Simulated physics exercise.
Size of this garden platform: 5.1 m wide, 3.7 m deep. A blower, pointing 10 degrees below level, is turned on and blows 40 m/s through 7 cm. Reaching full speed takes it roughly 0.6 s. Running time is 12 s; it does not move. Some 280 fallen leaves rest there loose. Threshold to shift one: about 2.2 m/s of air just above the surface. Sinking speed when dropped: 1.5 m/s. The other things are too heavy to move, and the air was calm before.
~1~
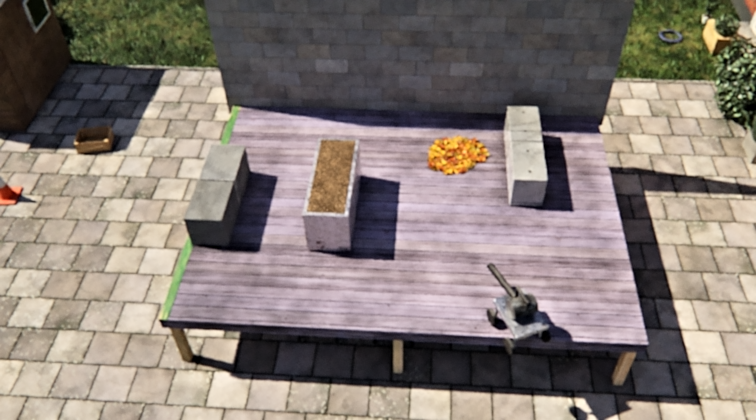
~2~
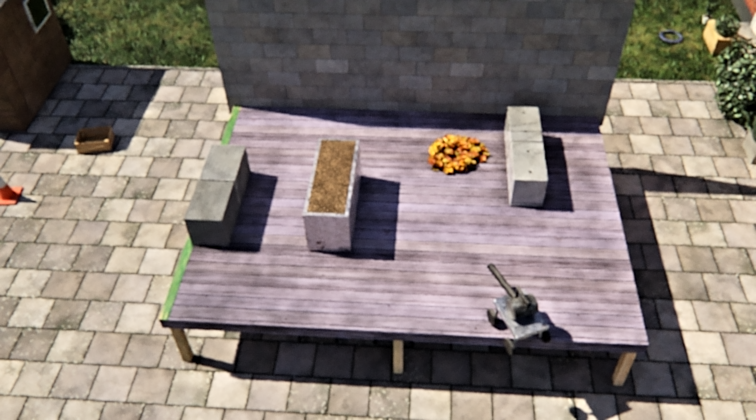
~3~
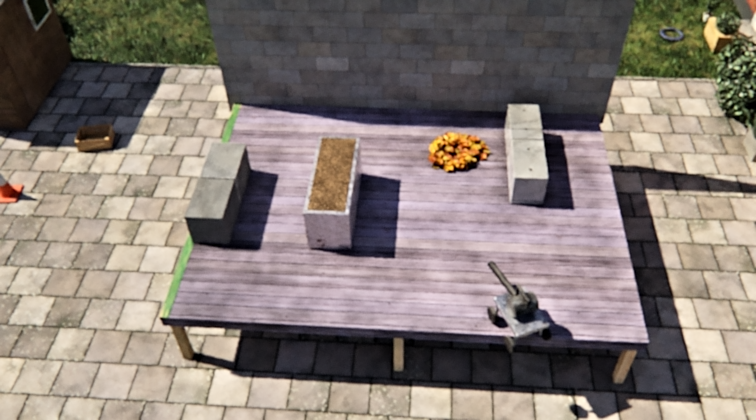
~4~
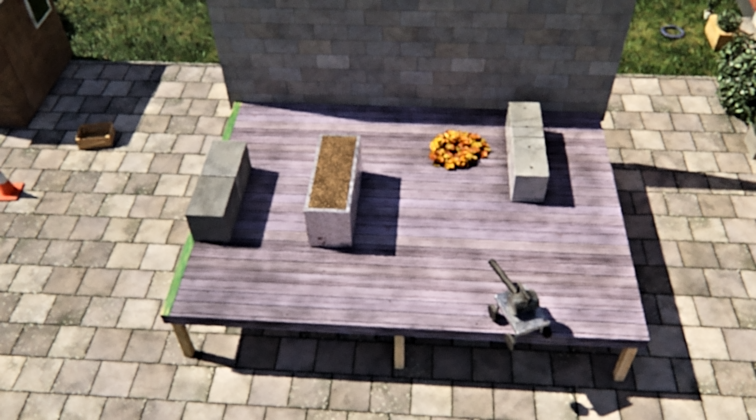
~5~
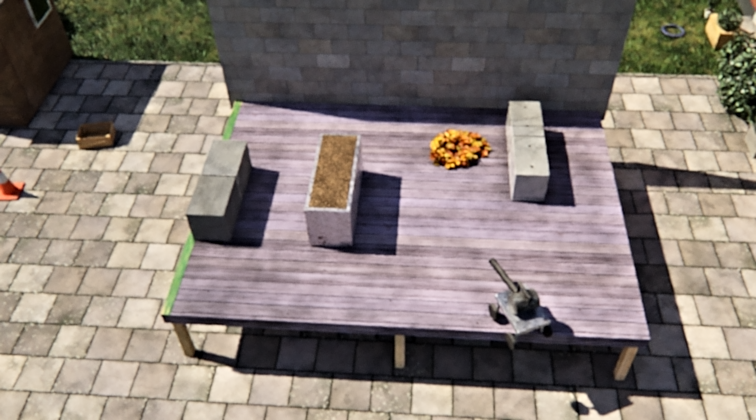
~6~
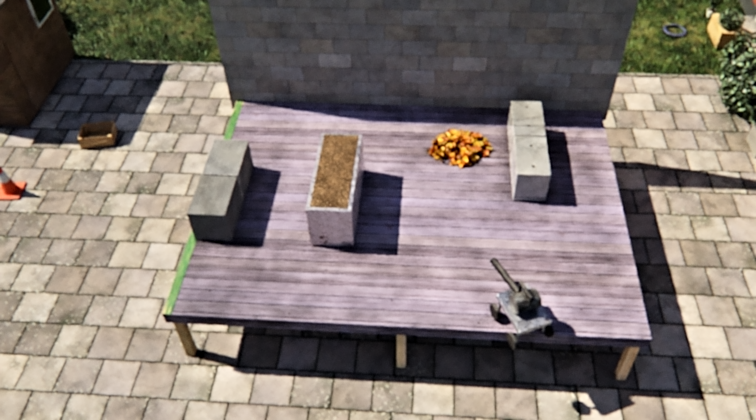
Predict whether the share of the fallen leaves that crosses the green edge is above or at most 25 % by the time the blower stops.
The blower pushes only up to a quarter past that edge.
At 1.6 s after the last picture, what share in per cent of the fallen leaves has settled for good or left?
The share is about 40 %.
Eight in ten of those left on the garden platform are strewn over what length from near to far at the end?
Spread: Approx. 0.4 m.
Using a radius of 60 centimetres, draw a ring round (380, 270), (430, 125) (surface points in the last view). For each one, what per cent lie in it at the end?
I would say around 0 % and 60 % respectively.
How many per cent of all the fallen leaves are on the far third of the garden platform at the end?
90 %.
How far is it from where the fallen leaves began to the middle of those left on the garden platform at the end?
Somewhere near 0.8 m, I reckon.
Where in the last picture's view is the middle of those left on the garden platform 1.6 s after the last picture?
Centre point: About (451, 106) px.
Then, 1.6 s after the last picture the count stands so, 0 % are over the green edge; the middle of those still in play is near (451, 106).
Then, 3.0 s after the last picture the count stands so, 2 % are over the green edge; the middle of those still in play is near (454, 105).
Then, 5.8 s after the last picture the count stands so, 5 % are over the green edge; the middle of those still in play is near (457, 105).
Then, 11.1 s after the last picture, at the end, 8 % are over the green edge; the middle of those still in play is near (460, 106).
